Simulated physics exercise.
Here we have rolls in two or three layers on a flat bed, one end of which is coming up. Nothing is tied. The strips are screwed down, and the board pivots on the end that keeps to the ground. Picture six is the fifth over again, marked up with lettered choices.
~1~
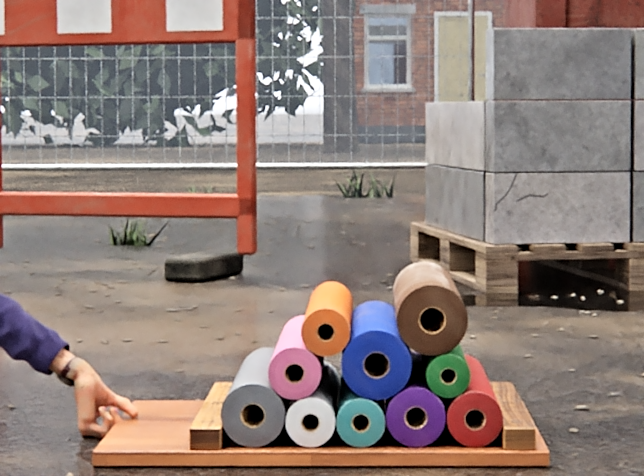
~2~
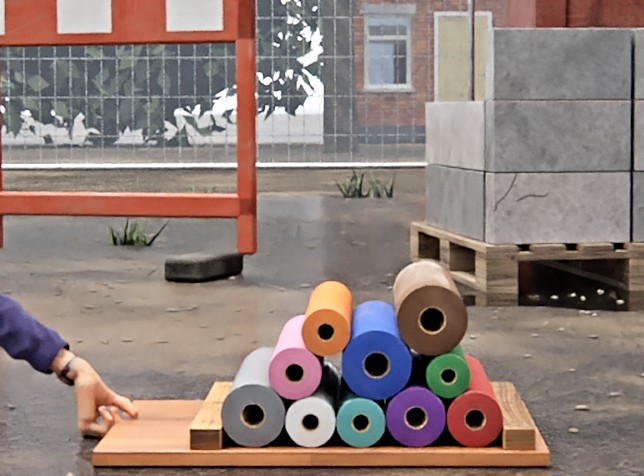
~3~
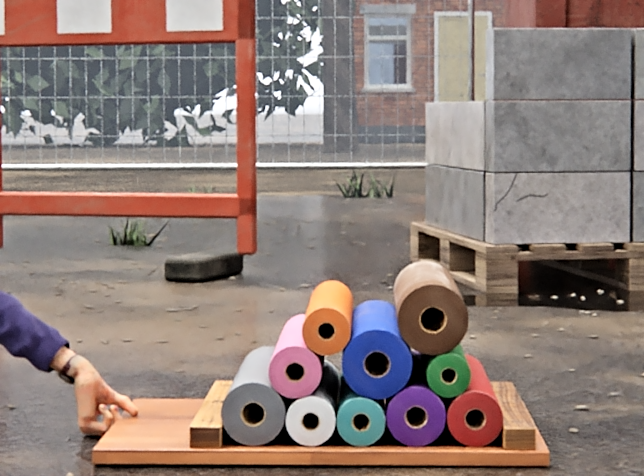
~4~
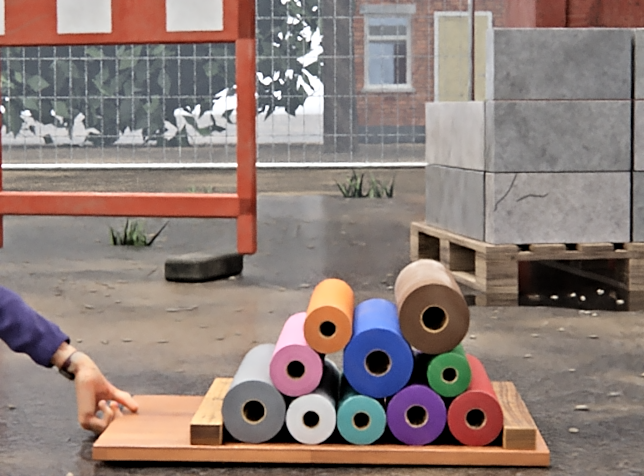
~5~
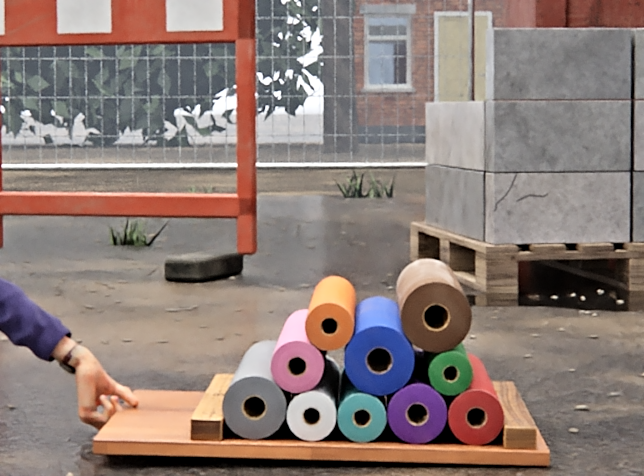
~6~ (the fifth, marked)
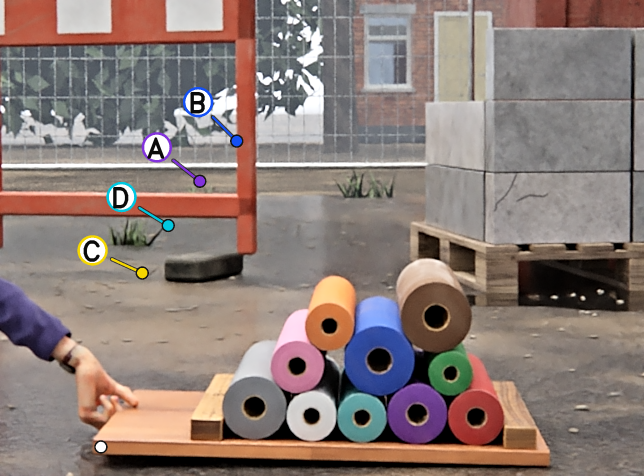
A hand very slightly lifts the left end of a board holding stacked coloured rolls.
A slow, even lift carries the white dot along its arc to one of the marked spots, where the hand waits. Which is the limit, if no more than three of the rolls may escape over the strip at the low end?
Mark C is as high as it can go.
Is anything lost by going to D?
Yes, at D.
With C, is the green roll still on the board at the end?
The green roll: Yes.
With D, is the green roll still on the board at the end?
No.
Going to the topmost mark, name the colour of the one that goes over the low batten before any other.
It is the brown one.
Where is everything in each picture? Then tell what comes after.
Grey roll (253, 415); white roll (311, 422); turquoise roll (361, 423), in the first picture.
Turquoise roll (361, 423); purple roll (416, 417), in the second picture.
Board (324, 420); grey roll (254, 414); blue roll (377, 364), in the third picture.
Board (324, 418); grey roll (254, 411); white roll (311, 419), in the fourth picture.
Board (324, 415); grey roll (254, 407); white roll (311, 416), in the fifth picture.
On the marked copy, A at (200, 181); B at (237, 141); C at (142, 273); D at (168, 225); the white dot at (101, 447).
Taking C. A third of the way, board at 16°.
Two thirds of the way, board at 25°.
When it is over, board at 25°, one over the low batten (brown).
As for the rest, A five over the low batten; B five over the low batten; D five over the low batten.
